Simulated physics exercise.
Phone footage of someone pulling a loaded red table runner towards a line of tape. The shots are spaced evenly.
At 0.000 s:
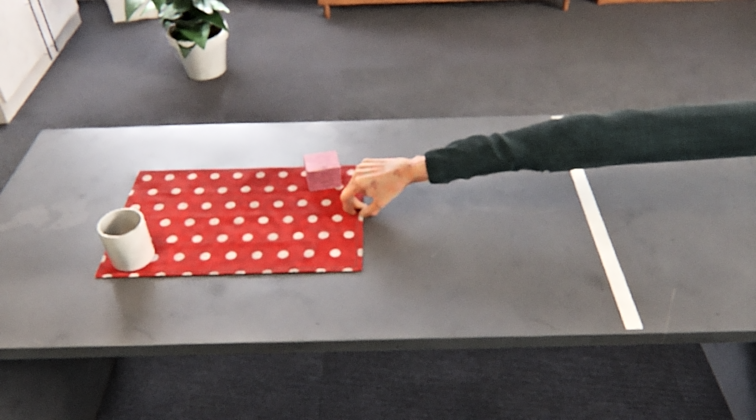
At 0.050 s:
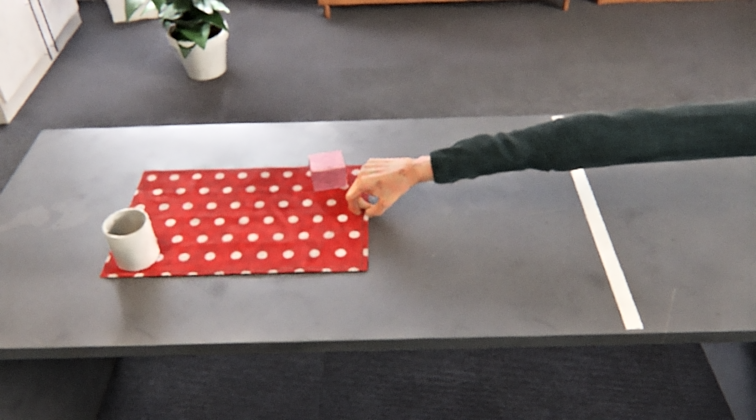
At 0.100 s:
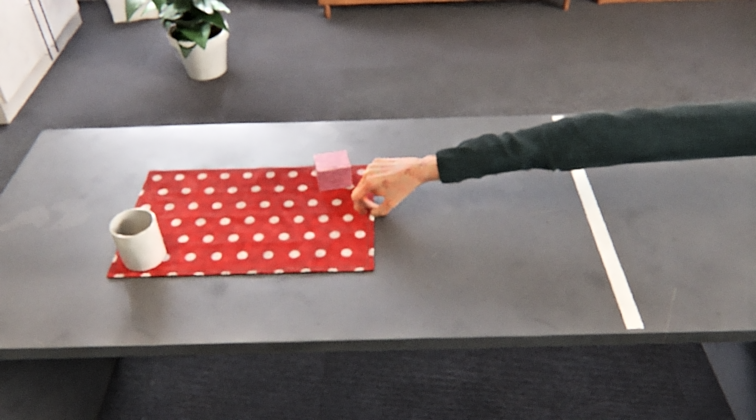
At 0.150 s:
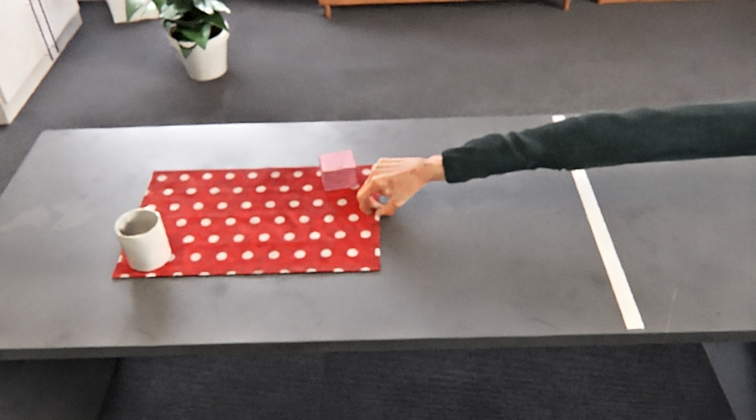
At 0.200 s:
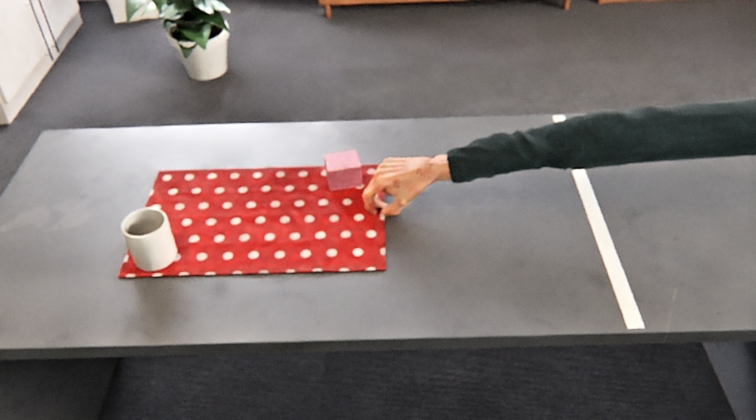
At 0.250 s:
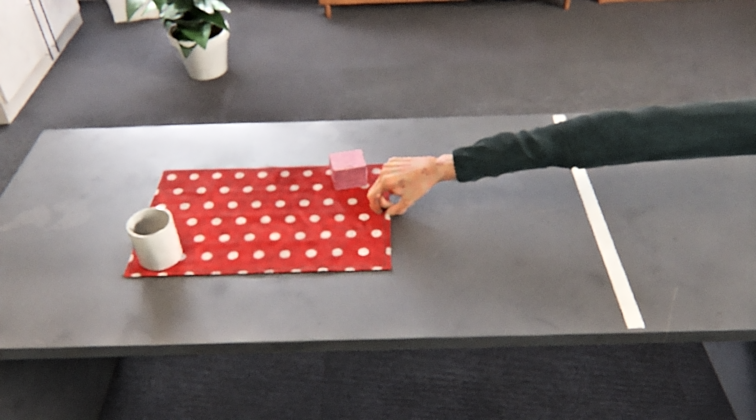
A red table runner with white dots slid slightly to the right across a dark table as a hand pulled its end, and the white mug and pink block on it moved along too.
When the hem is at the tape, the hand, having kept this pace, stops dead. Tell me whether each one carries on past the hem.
The pink block stops short of it. The white mug stops short of it.
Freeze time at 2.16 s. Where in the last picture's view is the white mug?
Roughly at (365, 234) in the last view.
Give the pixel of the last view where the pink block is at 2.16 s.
Approximate spot: (534, 164).
After 2.16 s, hem at the tape; pink block on the cloth near (534, 164); white mug on the cloth near (365, 234).
After 2.27 s, hem at the tape; pink block on the cloth near (539, 164); white mug on the cloth near (371, 234).
In the end, hem at the tape; pink block on the cloth near (539, 164); white mug on the cloth near (371, 234). The pink block keeps its seat and the white mug stays on the cloth.
